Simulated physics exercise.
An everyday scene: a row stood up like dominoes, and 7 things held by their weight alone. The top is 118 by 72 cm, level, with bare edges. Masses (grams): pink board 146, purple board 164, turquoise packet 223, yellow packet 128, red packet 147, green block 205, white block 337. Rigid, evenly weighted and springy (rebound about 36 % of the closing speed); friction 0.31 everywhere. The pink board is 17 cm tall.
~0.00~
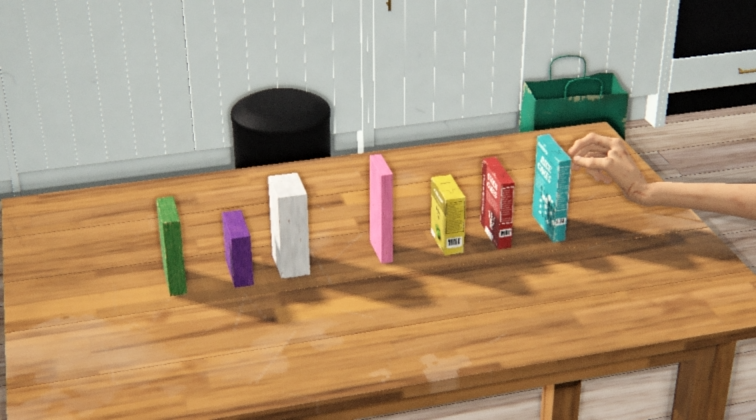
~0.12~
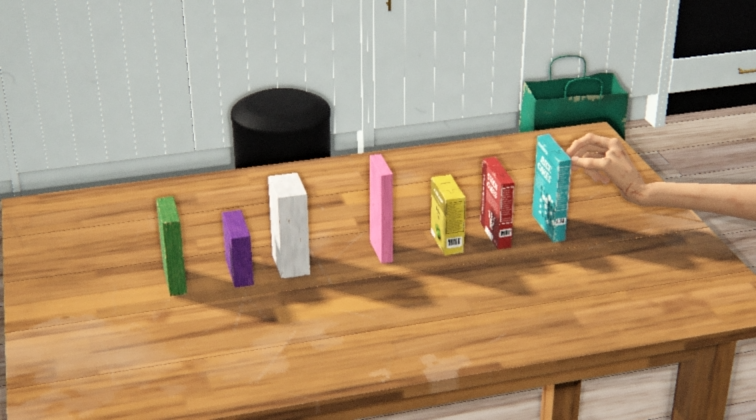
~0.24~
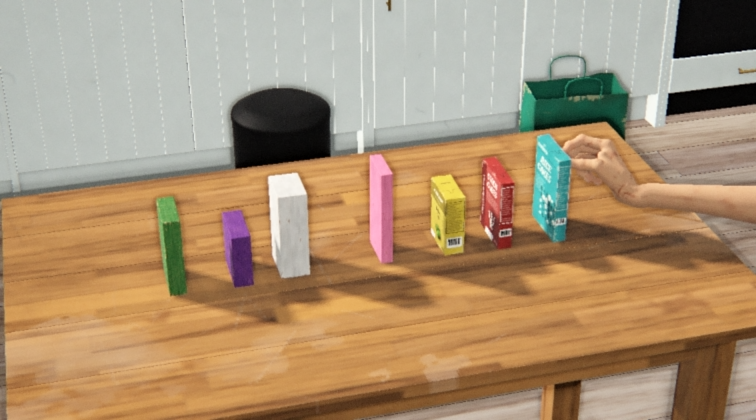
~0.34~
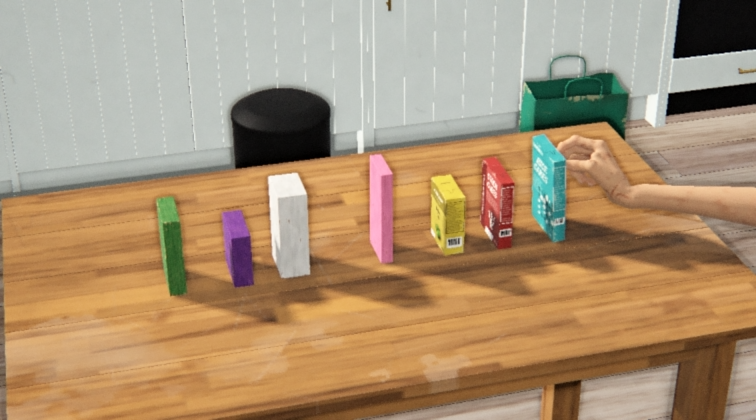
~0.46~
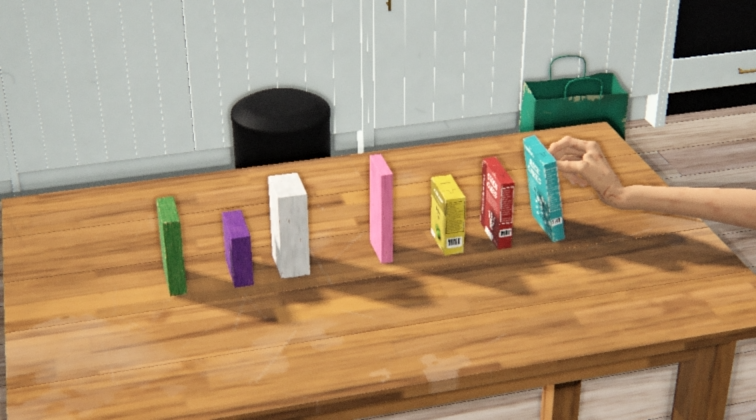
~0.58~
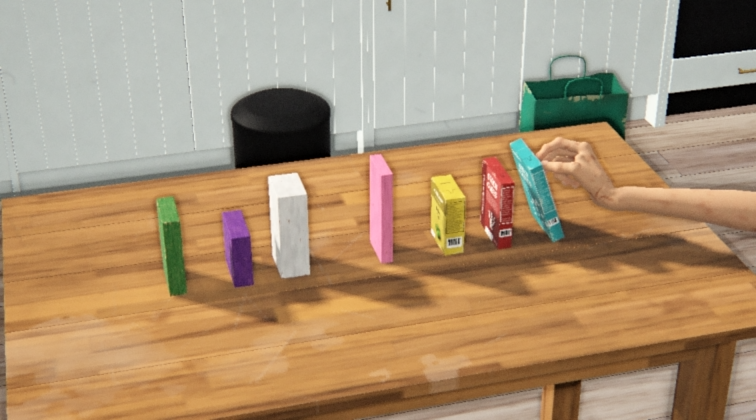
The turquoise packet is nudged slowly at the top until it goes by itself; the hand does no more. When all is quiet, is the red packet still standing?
The red packet tips over.
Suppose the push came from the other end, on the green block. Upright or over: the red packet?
The red packet stays upright.
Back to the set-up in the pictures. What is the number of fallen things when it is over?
In all, 7.
After 0.98 s, turquoise packet 74° over; red packet leaning 60° near (453, 220); yellow packet on its side; pink board leaning 5°.
After 1.48 s, turquoise packet 76° over; red packet leaning 67° near (450, 224); pink board leaning 59°; yellow packet on its side.
After 1.98 s, turquoise packet 76° over; red packet leaning 67° near (450, 224); pink board leaning 72°; white block leaning 66°.
At rest (3.7 s), tipped over on the table, pink board, purple board, yellow packet, red packet and white block. Seen from the same camera at the end, red packet near (451, 224).
